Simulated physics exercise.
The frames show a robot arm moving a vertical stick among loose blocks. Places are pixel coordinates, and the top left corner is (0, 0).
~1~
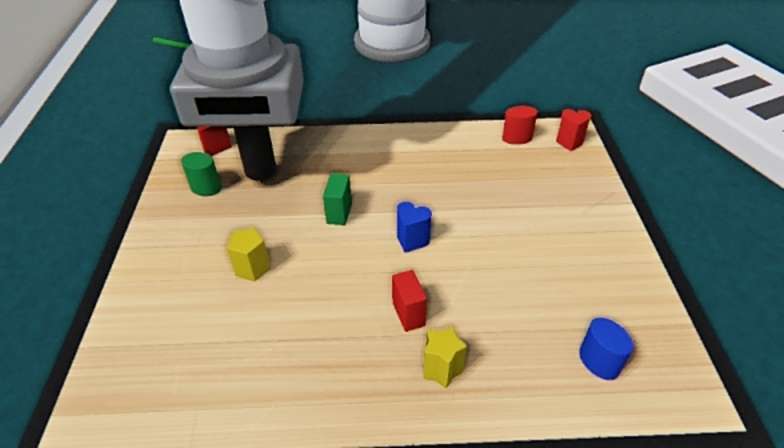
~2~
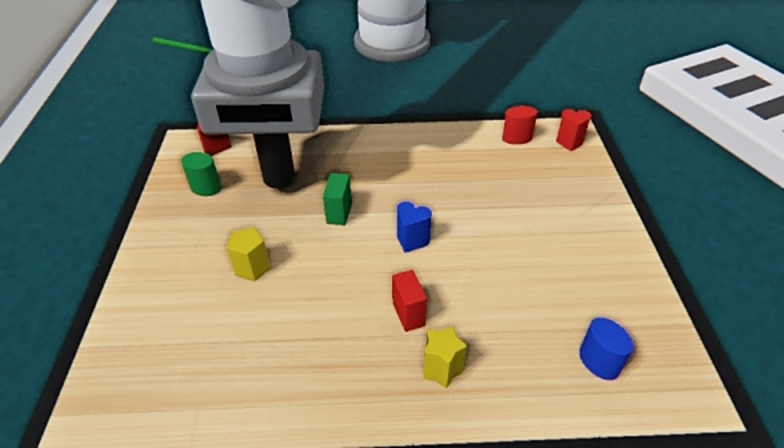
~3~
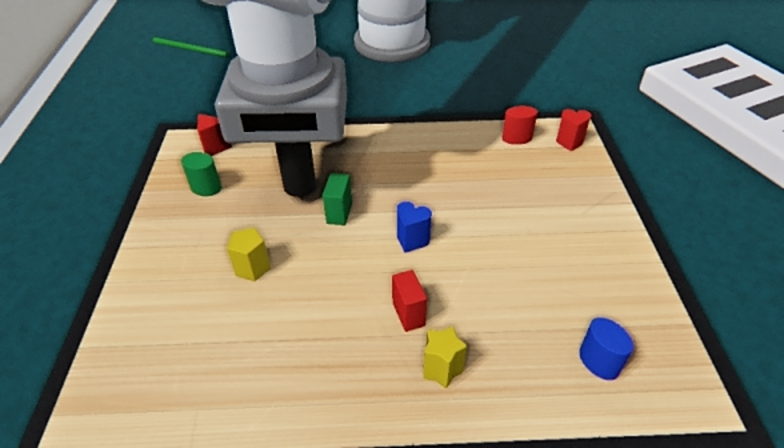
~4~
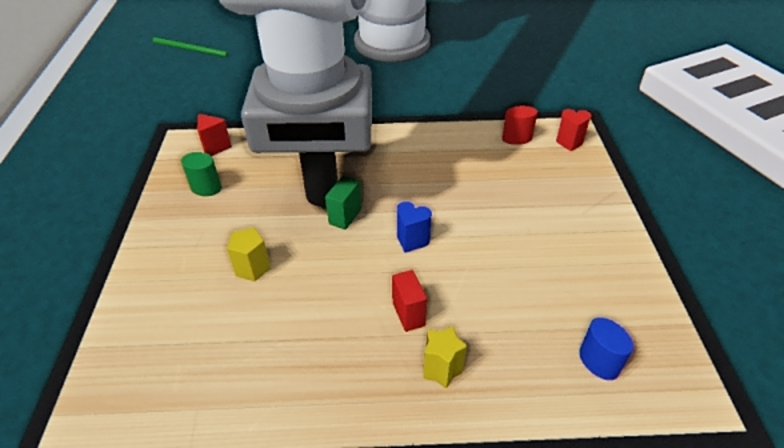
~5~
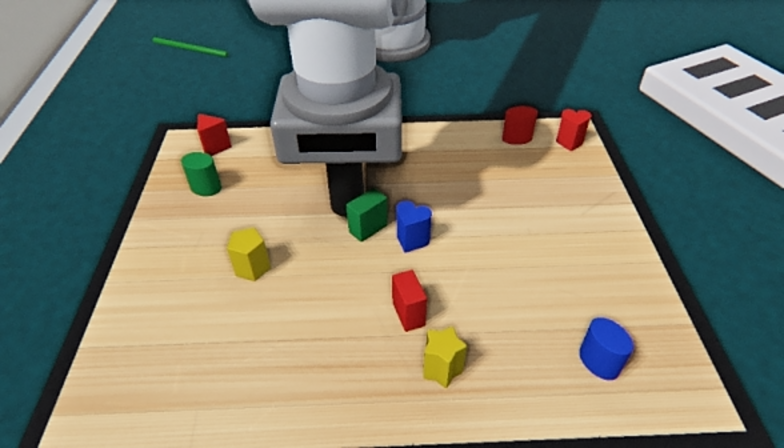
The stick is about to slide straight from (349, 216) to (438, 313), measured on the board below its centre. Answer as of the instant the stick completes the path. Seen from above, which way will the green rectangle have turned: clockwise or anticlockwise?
Its rotation is counterclockwise.
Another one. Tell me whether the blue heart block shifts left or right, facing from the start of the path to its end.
The answer is left: Facing from the path's start to its end, that's where the blue heart block shifts.
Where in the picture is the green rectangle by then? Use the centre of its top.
I'd guess (421, 228).
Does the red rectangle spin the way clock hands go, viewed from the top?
Yes, it checks out.
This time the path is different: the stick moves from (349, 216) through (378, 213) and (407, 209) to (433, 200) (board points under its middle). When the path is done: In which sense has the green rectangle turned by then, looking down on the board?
Viewed from above, clockwise.
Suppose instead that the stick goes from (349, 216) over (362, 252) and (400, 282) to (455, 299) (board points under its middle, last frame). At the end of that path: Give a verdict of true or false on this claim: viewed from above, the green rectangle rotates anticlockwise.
The statement is true.
The first path, step by step. One third of the way, stick at (374, 235); green rectangle at (405, 220), turned 60° anticlockwise; blue heart block at (429, 216).
Two thirds of the way, stick at (404, 267); green rectangle at (421, 228), turned 80° anticlockwise; blue heart block at (441, 217), turned 15° anticlockwise.
At the end, stick at (439, 303); green rectangle at (421, 228), turned 80° anticlockwise; red rectangle at (415, 313), turned 70° clockwise; blue heart block at (441, 217), turned 15° anticlockwise; yellow star in place.
